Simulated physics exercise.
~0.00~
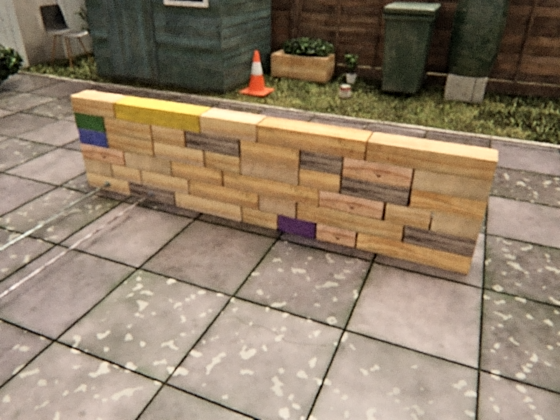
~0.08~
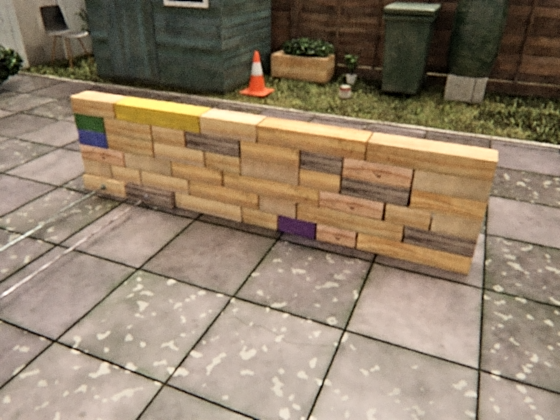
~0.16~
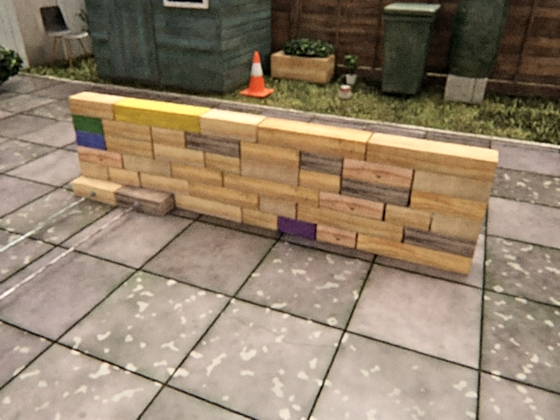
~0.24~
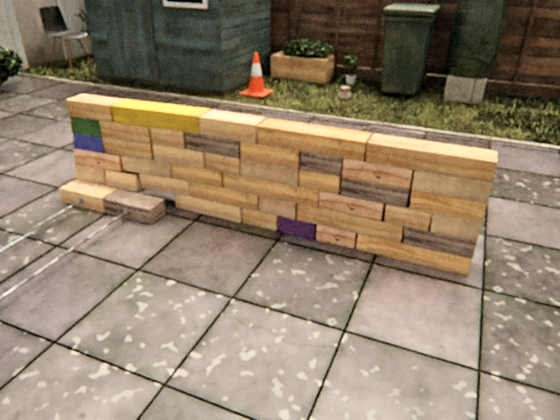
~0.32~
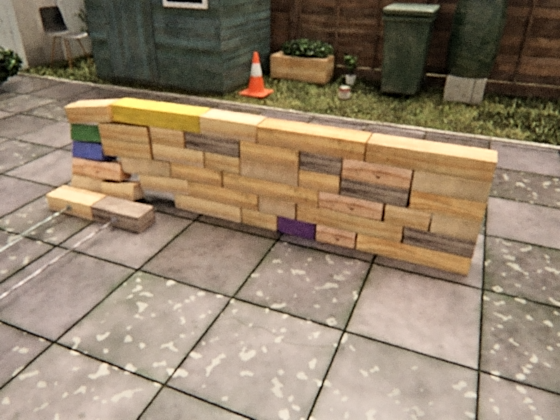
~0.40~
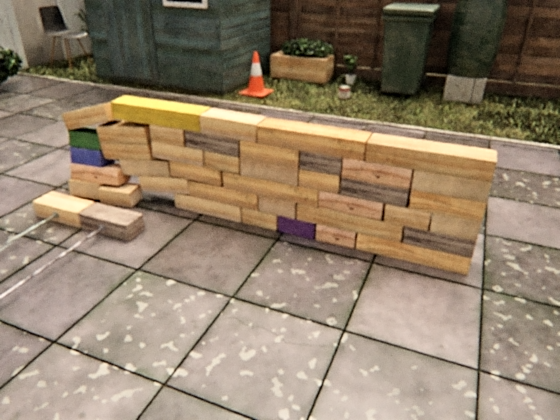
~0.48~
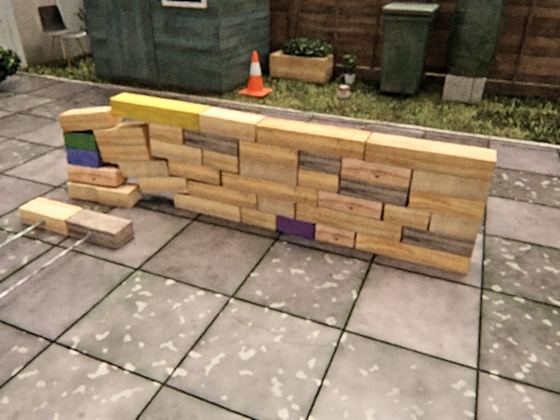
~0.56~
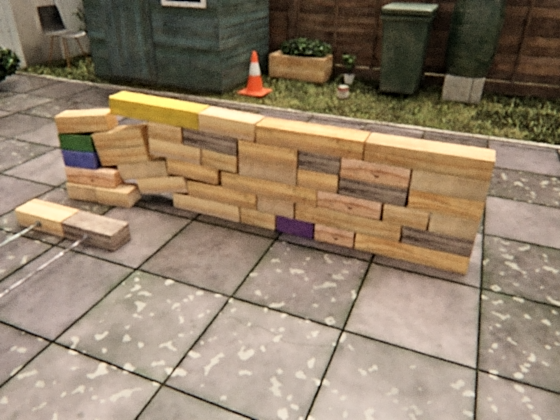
On a patio, two blocks slide from a wooden wall, whose left end sags but stands.
